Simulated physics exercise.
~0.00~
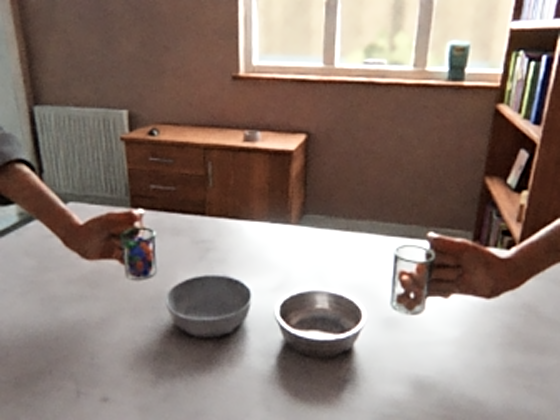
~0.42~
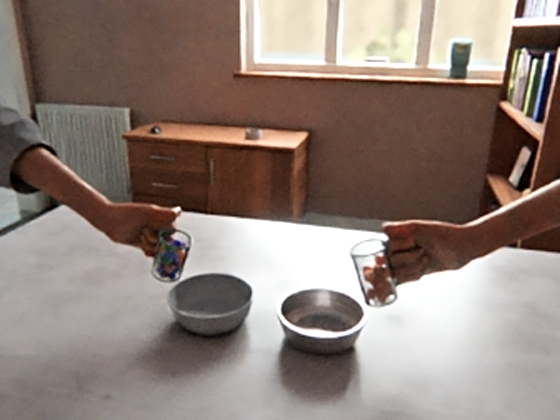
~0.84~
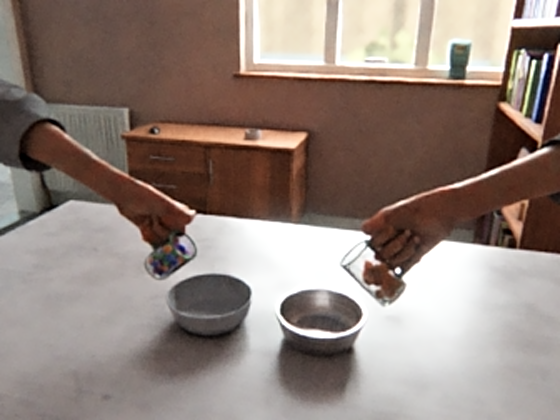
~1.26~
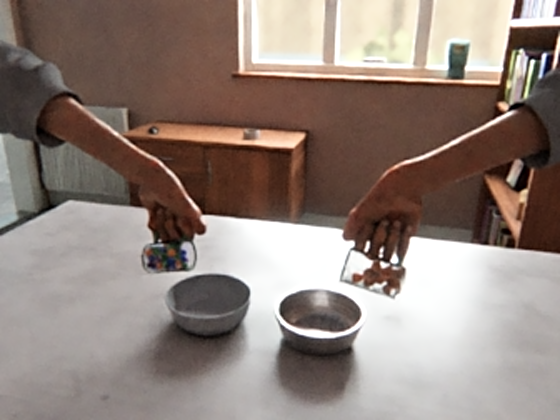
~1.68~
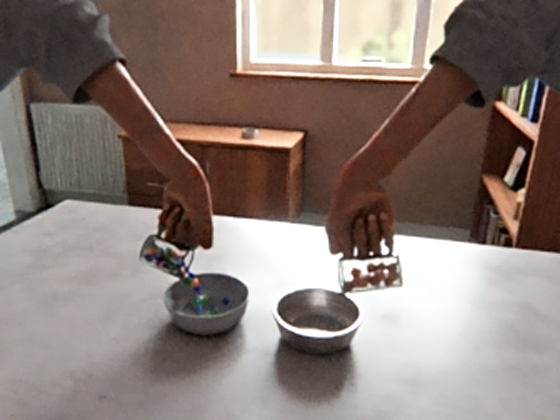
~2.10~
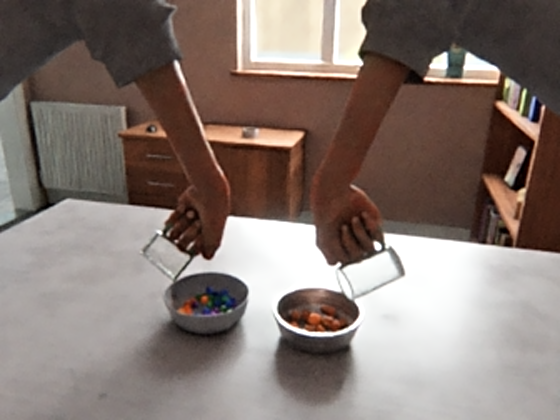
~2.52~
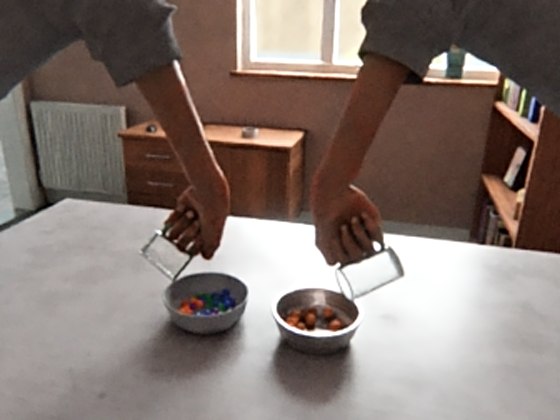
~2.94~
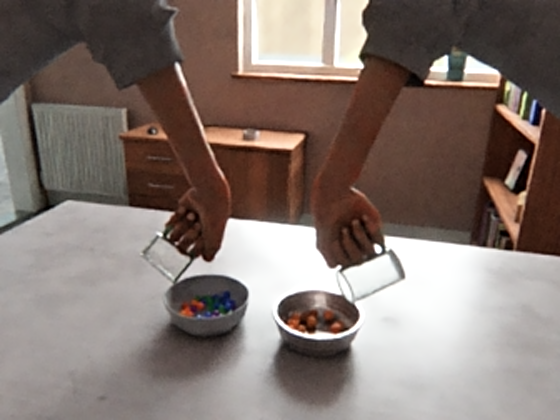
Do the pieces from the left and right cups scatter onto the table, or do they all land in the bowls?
They all land in the bowls. Both the left bowl and the right bowl catch everything poured, with nothing on the table.
